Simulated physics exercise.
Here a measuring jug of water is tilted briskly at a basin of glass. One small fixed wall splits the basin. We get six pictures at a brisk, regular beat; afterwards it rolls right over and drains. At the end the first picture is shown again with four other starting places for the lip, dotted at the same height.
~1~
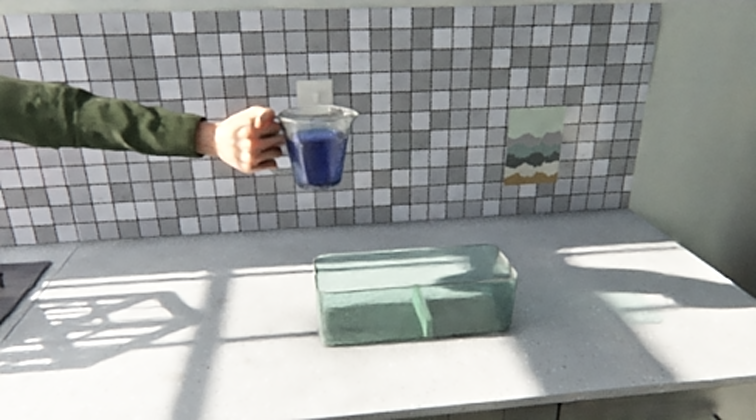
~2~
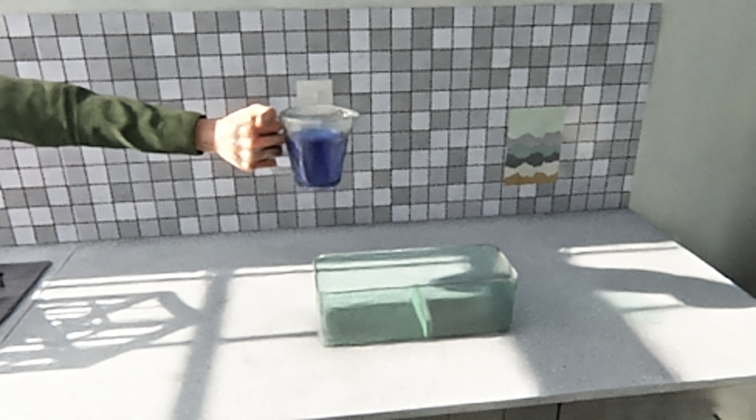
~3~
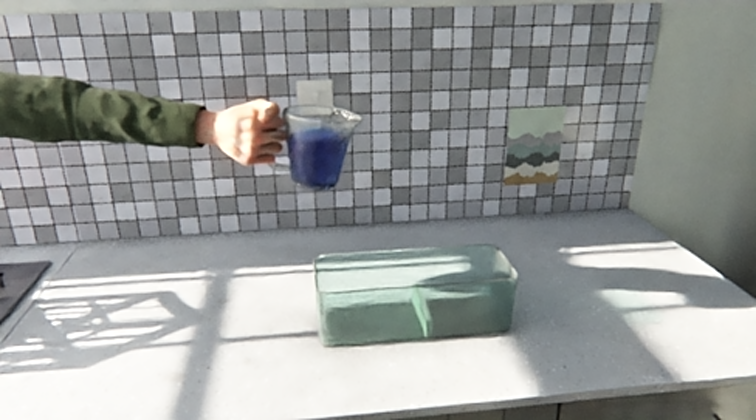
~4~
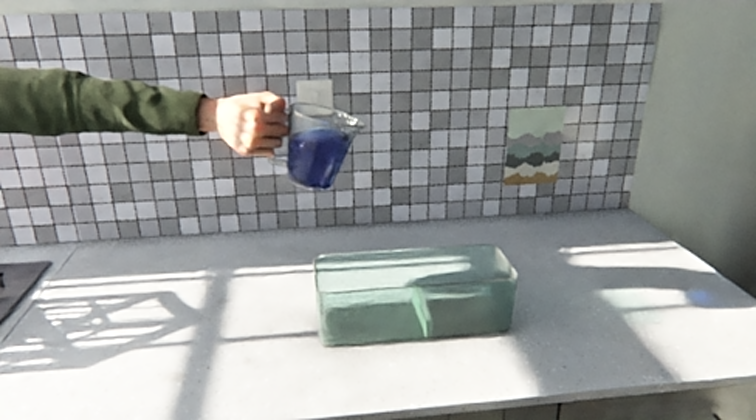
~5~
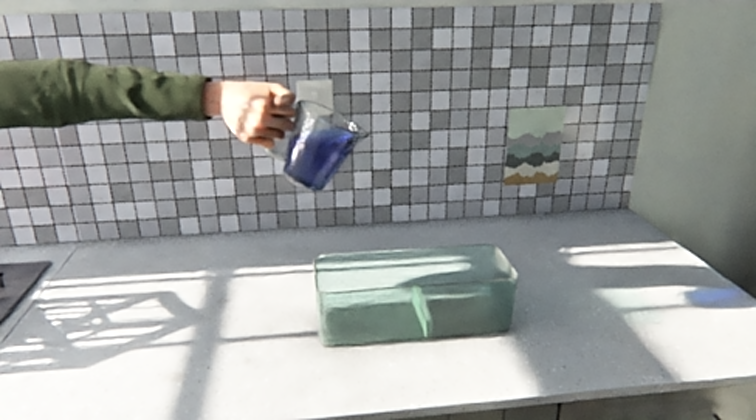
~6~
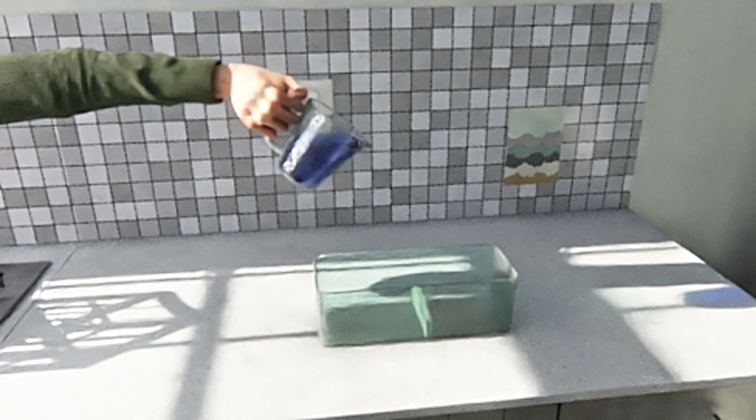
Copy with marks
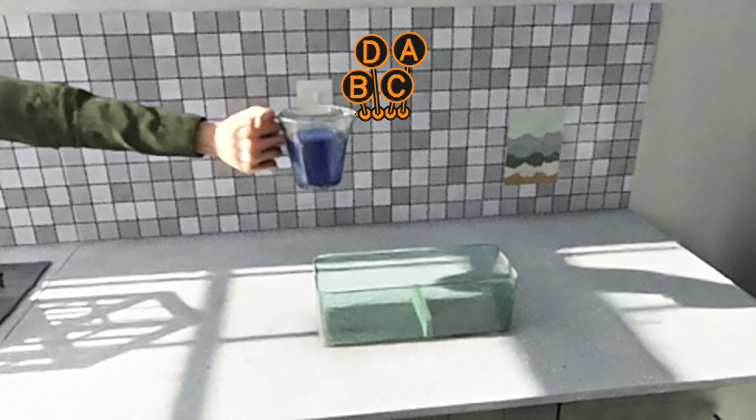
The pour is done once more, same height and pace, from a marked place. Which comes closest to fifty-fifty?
Go for D.
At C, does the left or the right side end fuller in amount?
The right one.
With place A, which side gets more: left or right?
More ends on the right.
On the marked copy, A at (402, 112); B at (365, 113); C at (390, 112); D at (377, 113).
With A, about 13 % ends left of the wall and 81 % right of it; 6 % is lost outside.
With B, about 77 % ends left of the wall and 15 % right of it; 8 % is lost outside.
With C, about 22 % ends left of the wall and 75 % right of it; 4 % is lost outside.
With D, about 46 % ends left of the wall and 49 % right of it; 4 % is lost outside.
